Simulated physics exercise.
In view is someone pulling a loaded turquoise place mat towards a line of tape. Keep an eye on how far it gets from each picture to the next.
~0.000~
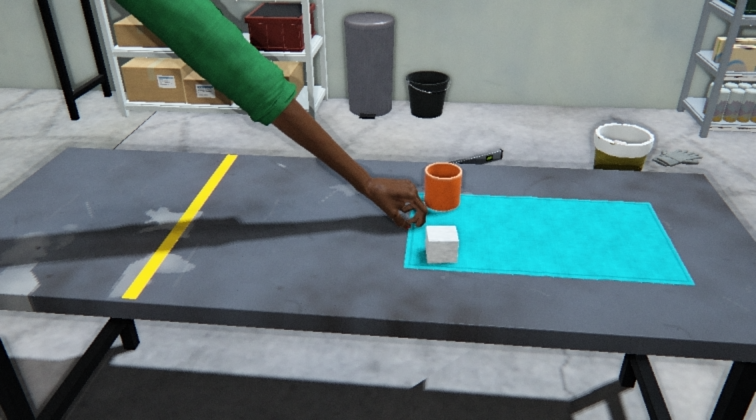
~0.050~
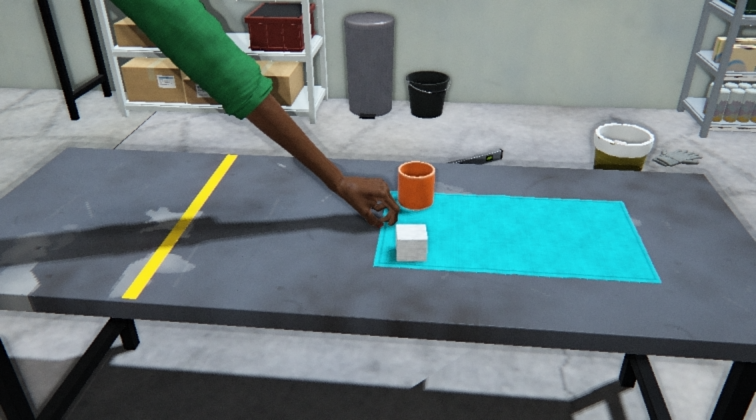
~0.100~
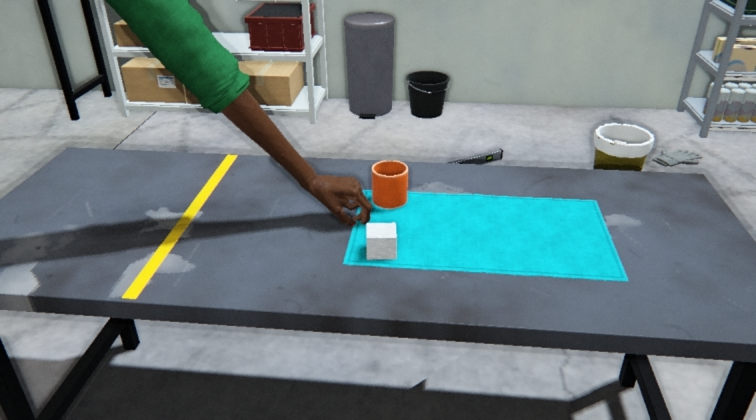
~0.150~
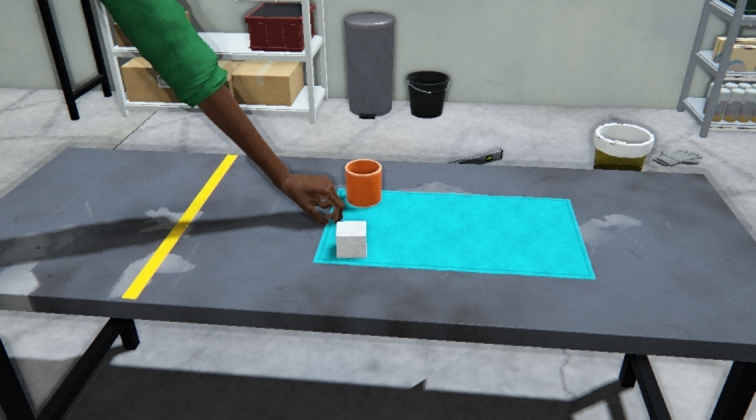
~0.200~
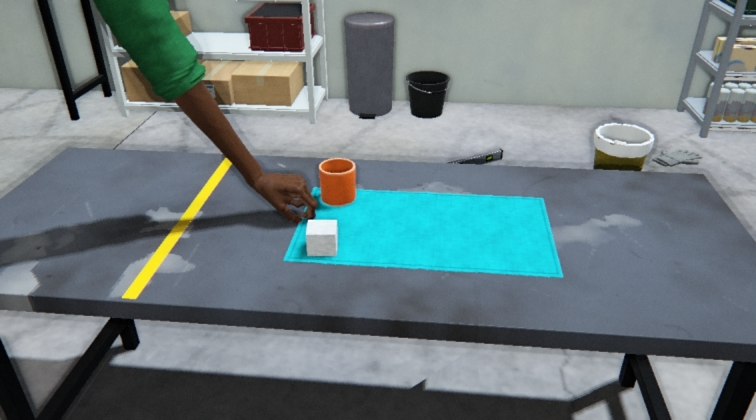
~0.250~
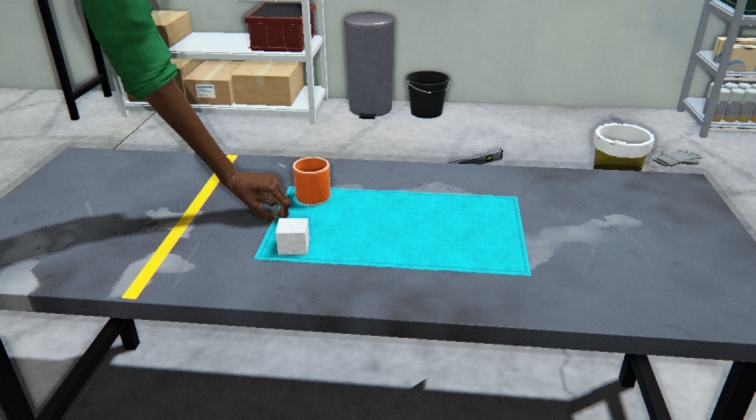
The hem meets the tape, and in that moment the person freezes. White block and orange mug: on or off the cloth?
White block off, orange mug off.
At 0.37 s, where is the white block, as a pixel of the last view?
At that time it is around pixel (224, 233).
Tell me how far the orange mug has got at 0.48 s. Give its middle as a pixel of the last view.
Close to pixel (200, 176).
After 0.37 s, hem short of the tape; white block on the cloth near (224, 233); orange mug on the cloth near (252, 179).
After 0.48 s, hem at the tape; white block ahead of the hem near (166, 230); orange mug ahead of the hem near (200, 176).
At rest, hem at the tape; white block ahead of the hem near (95, 227); orange mug ahead of the hem near (137, 175). The white block slides clear of the cloth and the orange mug leaves the cloth.
